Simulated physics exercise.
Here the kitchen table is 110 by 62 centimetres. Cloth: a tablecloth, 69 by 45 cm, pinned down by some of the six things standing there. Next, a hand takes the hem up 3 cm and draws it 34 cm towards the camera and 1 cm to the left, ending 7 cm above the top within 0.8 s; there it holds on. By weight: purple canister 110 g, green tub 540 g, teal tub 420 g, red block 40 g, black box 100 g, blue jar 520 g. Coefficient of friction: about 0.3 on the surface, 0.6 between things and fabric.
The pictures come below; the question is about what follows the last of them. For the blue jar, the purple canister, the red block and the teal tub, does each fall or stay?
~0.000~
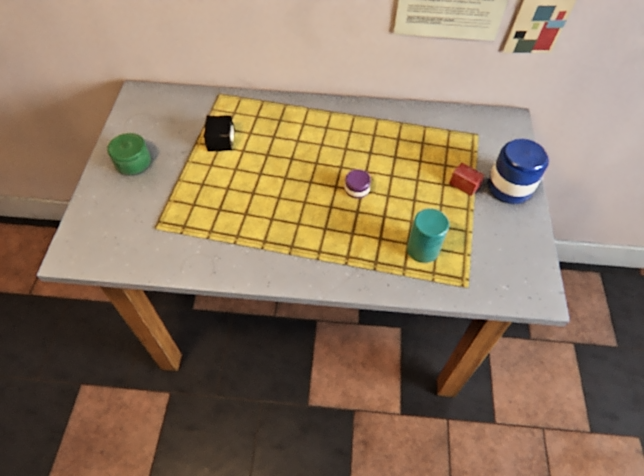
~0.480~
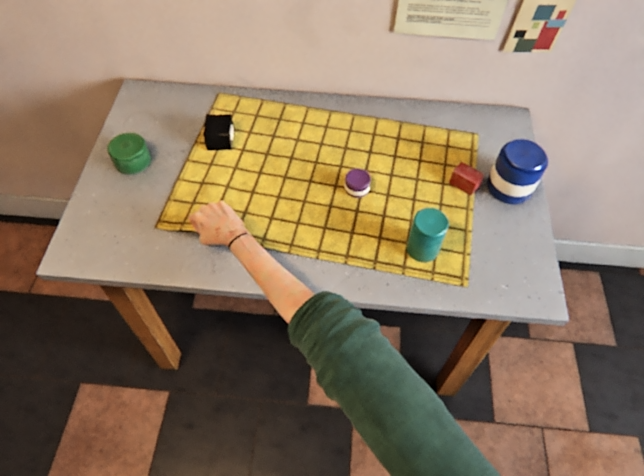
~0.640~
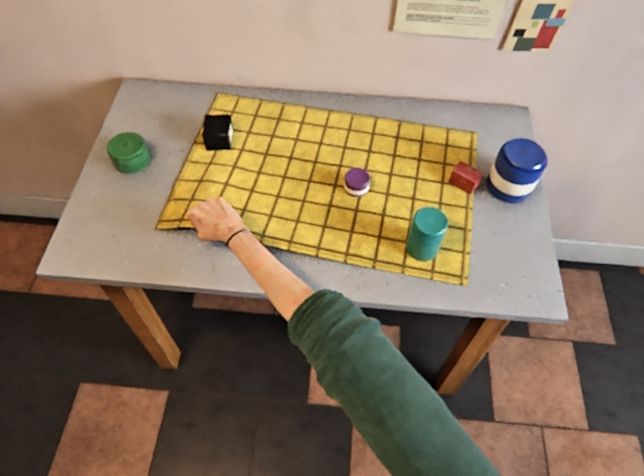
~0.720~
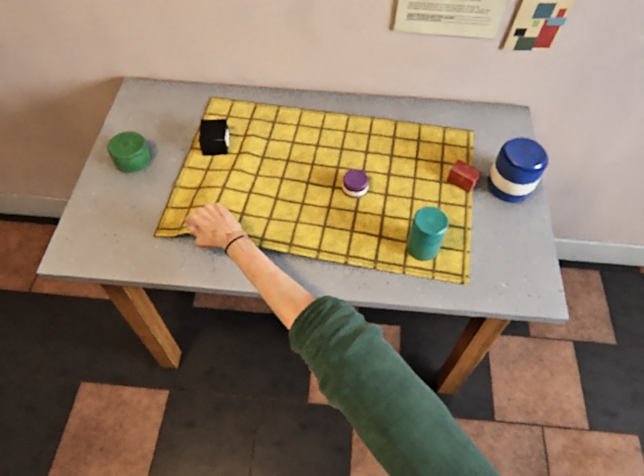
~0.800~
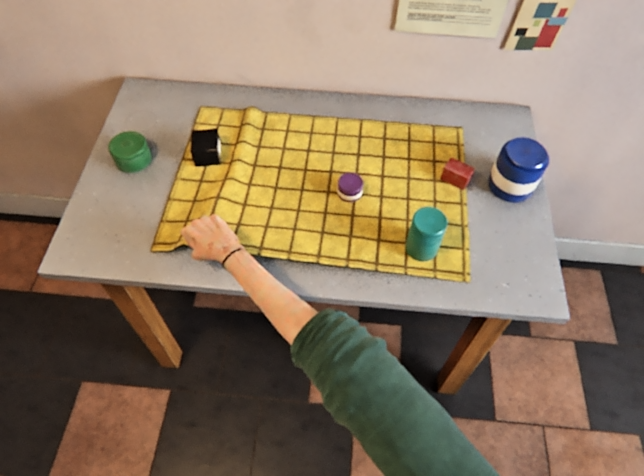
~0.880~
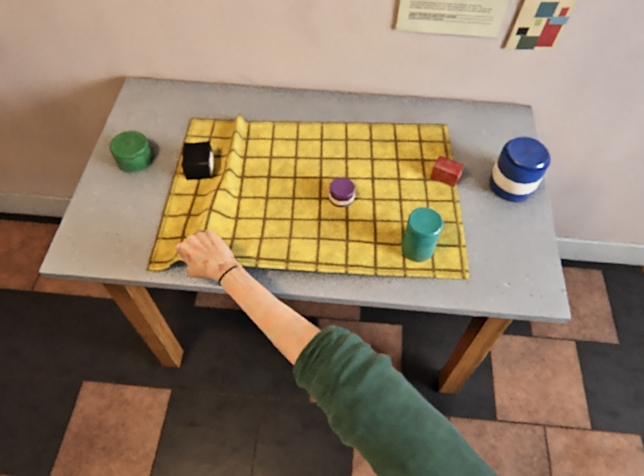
Watch the blue jar hang in there, watch the purple canister hang in there, watch the red block hang in there, watch the teal tub hang in there.
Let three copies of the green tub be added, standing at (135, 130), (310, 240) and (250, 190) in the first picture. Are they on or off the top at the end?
First keeps its place, second leaves the top, third leaves the top.
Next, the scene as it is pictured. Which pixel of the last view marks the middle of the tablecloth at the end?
I'd point to about (236, 257).
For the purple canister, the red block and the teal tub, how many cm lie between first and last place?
Purple canister 25 cm, red block 25 cm, teal tub 15 cm.
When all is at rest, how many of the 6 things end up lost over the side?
The count is 0.
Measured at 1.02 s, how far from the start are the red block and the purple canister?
Red block 10 cm, purple canister 10 cm.
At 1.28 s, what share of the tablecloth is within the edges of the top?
Share within the edges: Approx. 75 %.
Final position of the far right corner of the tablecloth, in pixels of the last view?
At about (336, 138).
At 1.0 s, 95 % of the tablecloth is still over the top; purple canister 12 cm off its start, red block 11 cm off its start, teal tub 5 cm off its start.
At 1.1 s, 85 % of the tablecloth is still over the top; purple canister 18 cm off its start, red block 17 cm off its start, teal tub 9 cm off its start.
At 1.3 s, 75 % of the tablecloth is still over the top; purple canister 24 cm off its start at (280, 233), red block 23 cm off its start at (370, 175), teal tub 13 cm off its start at (375, 240).
At 1.4 s, 70 % of the tablecloth is still over the top; purple canister 27 cm off its start, red block 26 cm off its start, teal tub 15 cm off its start.
At 3.0 s, 70 % of the tablecloth is still over the top; purple canister 27 cm off its start at (270, 241), red block 26 cm off its start at (360, 180), teal tub 15 cm off its start at (366, 246), blue jar 0 cm off its start at (528, 151).
